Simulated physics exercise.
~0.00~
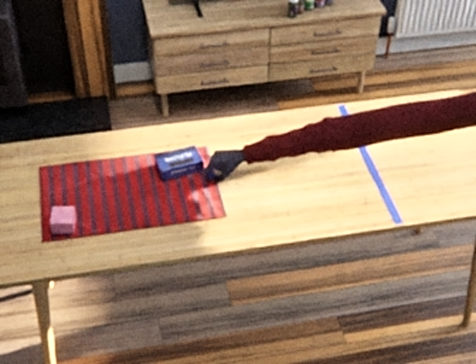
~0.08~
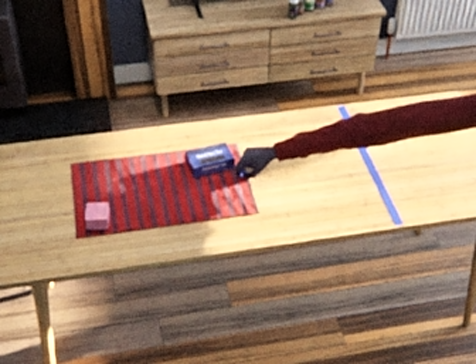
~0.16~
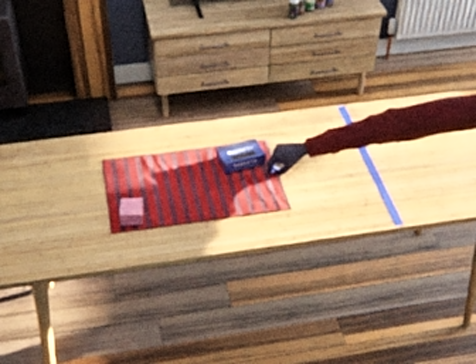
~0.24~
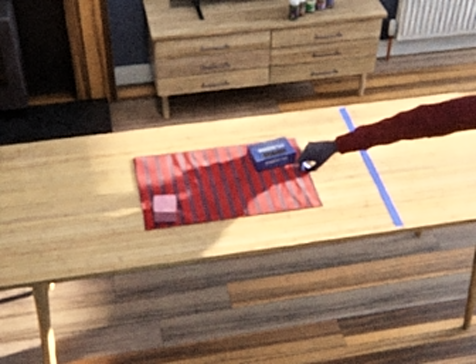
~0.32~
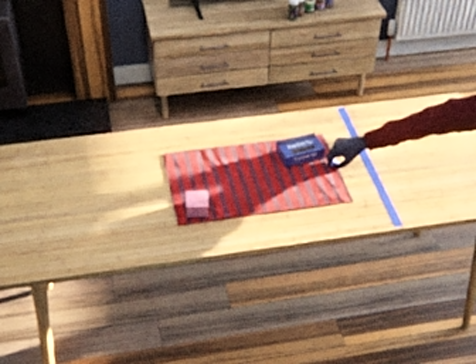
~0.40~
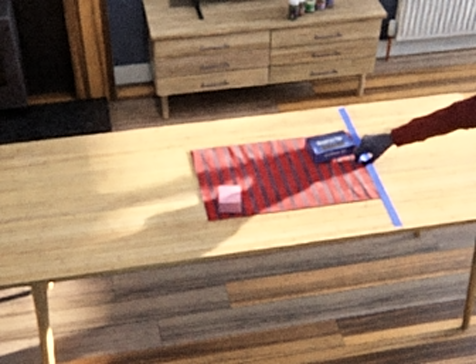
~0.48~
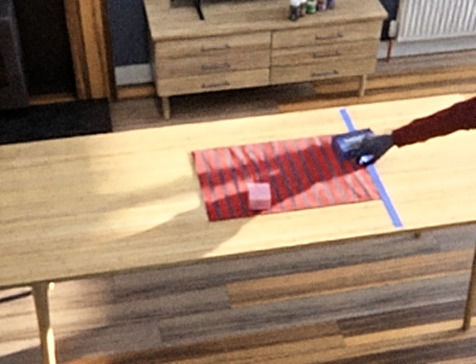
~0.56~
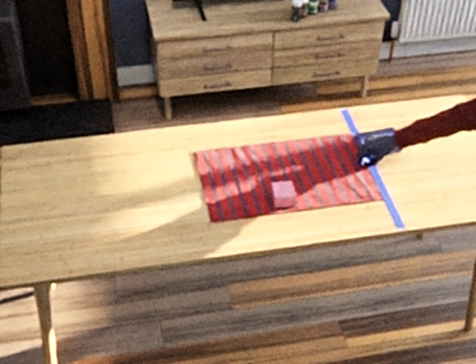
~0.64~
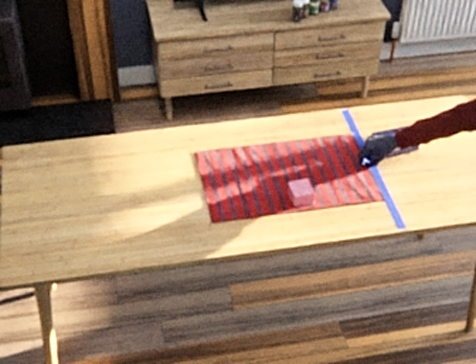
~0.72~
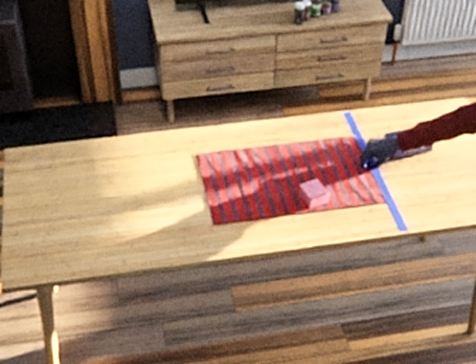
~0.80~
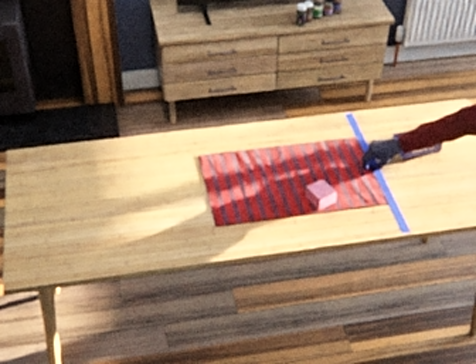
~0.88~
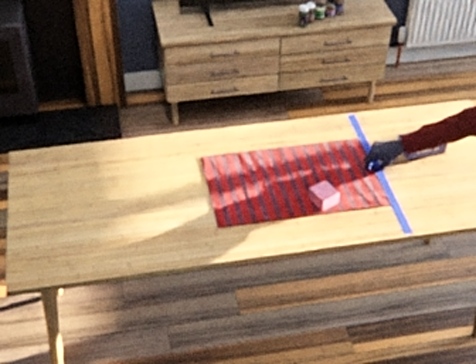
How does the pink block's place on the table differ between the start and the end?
At the start the pink block is near the left end of the table. By the end it is far to the right, a little short of the blue tape.
